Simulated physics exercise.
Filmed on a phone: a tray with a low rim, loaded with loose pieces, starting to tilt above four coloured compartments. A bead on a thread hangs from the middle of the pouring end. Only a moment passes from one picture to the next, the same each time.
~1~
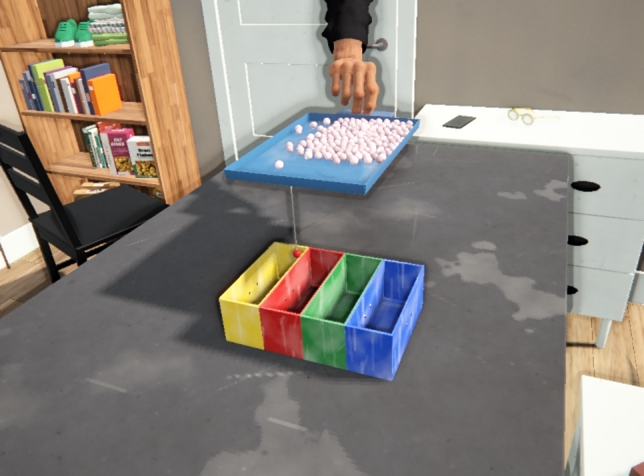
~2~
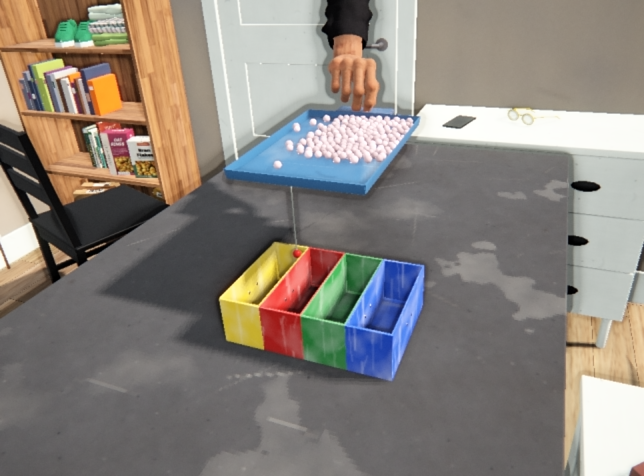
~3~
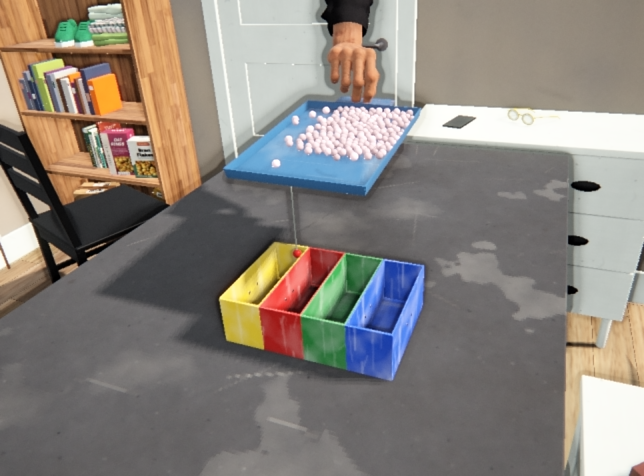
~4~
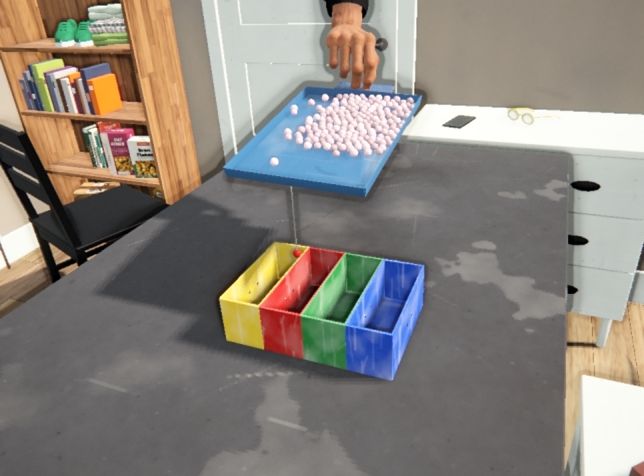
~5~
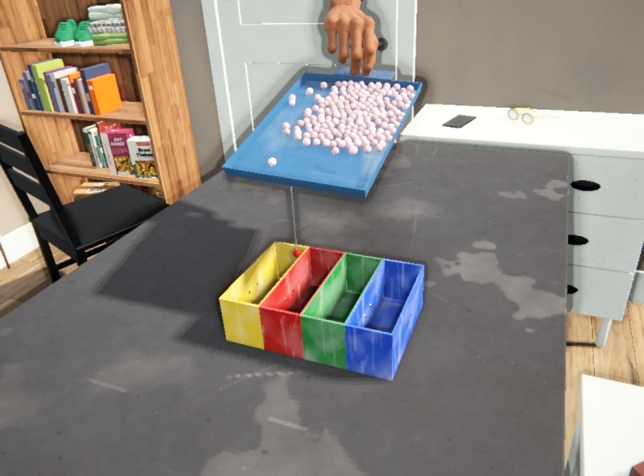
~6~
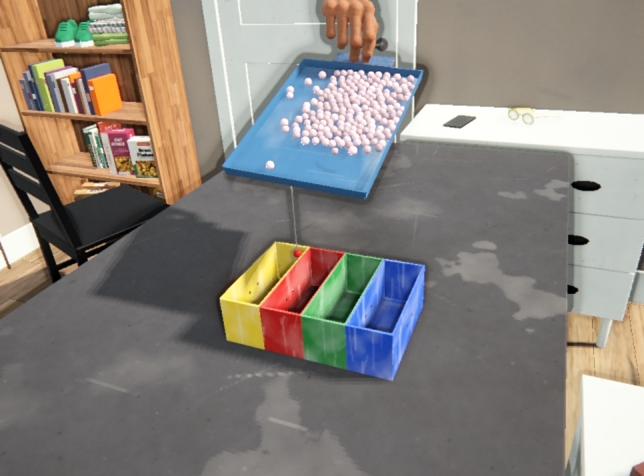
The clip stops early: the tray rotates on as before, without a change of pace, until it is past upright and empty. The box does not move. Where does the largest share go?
It favours the green compartment.
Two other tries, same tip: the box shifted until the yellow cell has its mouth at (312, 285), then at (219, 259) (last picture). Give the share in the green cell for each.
About 10 and 20 per cent.
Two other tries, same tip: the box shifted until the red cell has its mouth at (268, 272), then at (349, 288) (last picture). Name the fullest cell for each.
First the cell in blue, then that red cell.
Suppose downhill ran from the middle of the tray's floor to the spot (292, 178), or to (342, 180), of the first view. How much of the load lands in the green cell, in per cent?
In turn 10 and 60 in a hundred.
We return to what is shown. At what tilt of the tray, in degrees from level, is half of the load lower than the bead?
At some 80 degrees.
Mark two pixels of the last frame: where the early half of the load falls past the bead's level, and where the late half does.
Around (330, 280) and then (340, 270).
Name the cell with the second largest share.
Next in line is the red one.
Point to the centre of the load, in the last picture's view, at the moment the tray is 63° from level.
Near (324, 189).
Just after the last frame, tray tipped steeply; roughly two thirds on the tray; about a tenth in the red cell; about a tenth in the green cell; just a few in the yellow cell; just a few in the blue cell; about a tenth falling or outside the box.
A moment on, tray tipped past a quarter turn; about a tenth on the tray; roughly a third in the green cell; roughly a quarter in the red cell; about a tenth in the blue cell; about a tenth in the yellow cell; roughly a quarter falling or outside the box.
Further on, tray tipped past a quarter turn; roughly half in the green cell; roughly a quarter in the red cell; about a tenth in the blue cell; about a tenth in the yellow cell; just a few falling or outside the box.
When it is over, tray tipped past a quarter turn; roughly half in the green cell; roughly a quarter in the red cell; about a tenth in the blue cell; about a tenth in the yellow cell; just a few outside the box.
